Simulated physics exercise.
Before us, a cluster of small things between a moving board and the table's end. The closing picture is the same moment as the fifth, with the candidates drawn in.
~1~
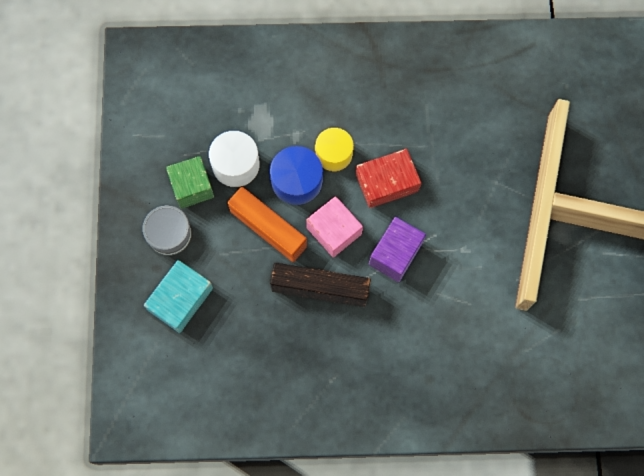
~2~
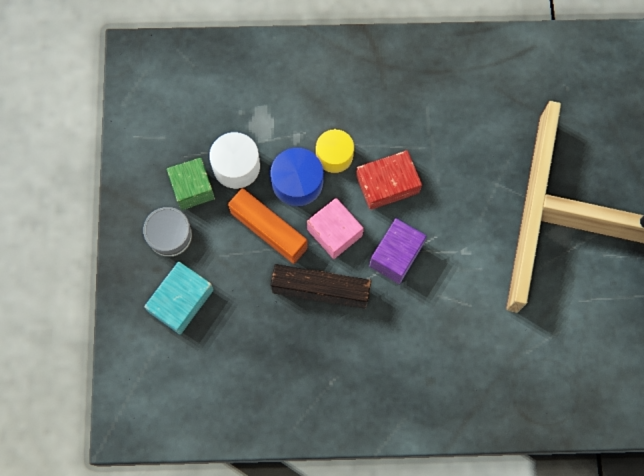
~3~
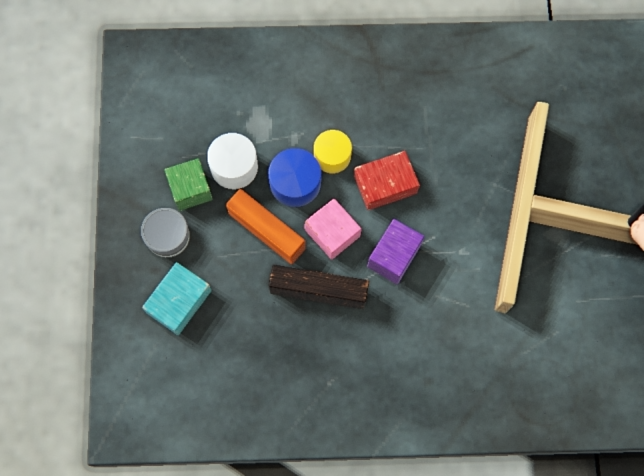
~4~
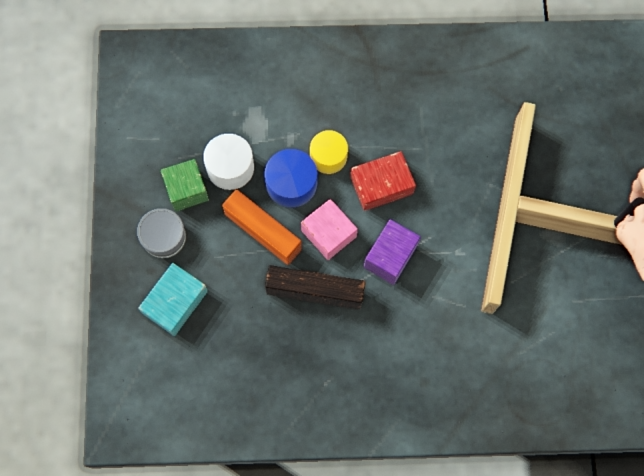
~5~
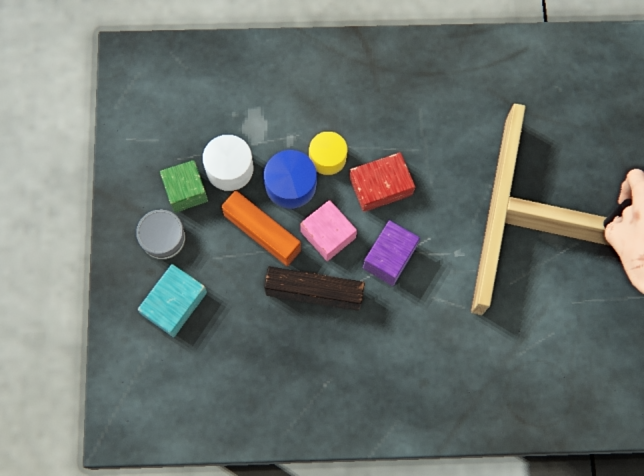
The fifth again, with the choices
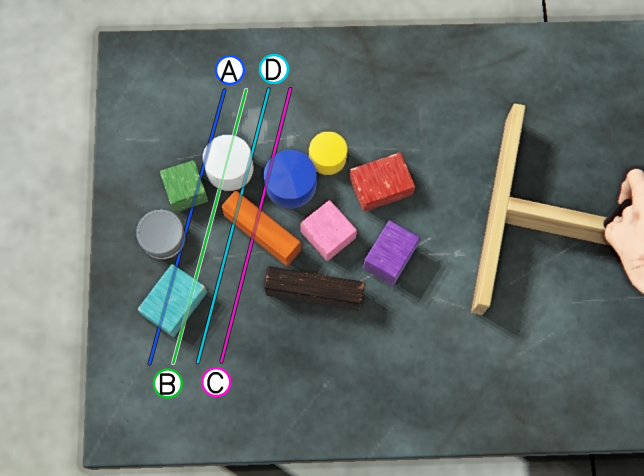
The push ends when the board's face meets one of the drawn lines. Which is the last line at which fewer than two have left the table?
The farthest such stop is A.
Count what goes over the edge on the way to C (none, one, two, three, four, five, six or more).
In all, none.
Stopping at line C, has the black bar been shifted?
By then, yes.
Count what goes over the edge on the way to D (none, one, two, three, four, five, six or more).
In all, none.
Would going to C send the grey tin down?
No.
On the marked copy, A at (188, 221); B at (211, 221); C at (257, 219); D at (235, 220).
Following A. Soon after the start, board (390, 204); red block (354, 181); purple block (354, 255).
Later, board (277, 207); grey tin (142, 230); turquoise block (140, 302).
In the end, board (189, 209); grey tin over the edge; green block (99, 173); one fallen.
As for the rest, B is within the limit but short; C is within the limit but short; D is within the limit but short.
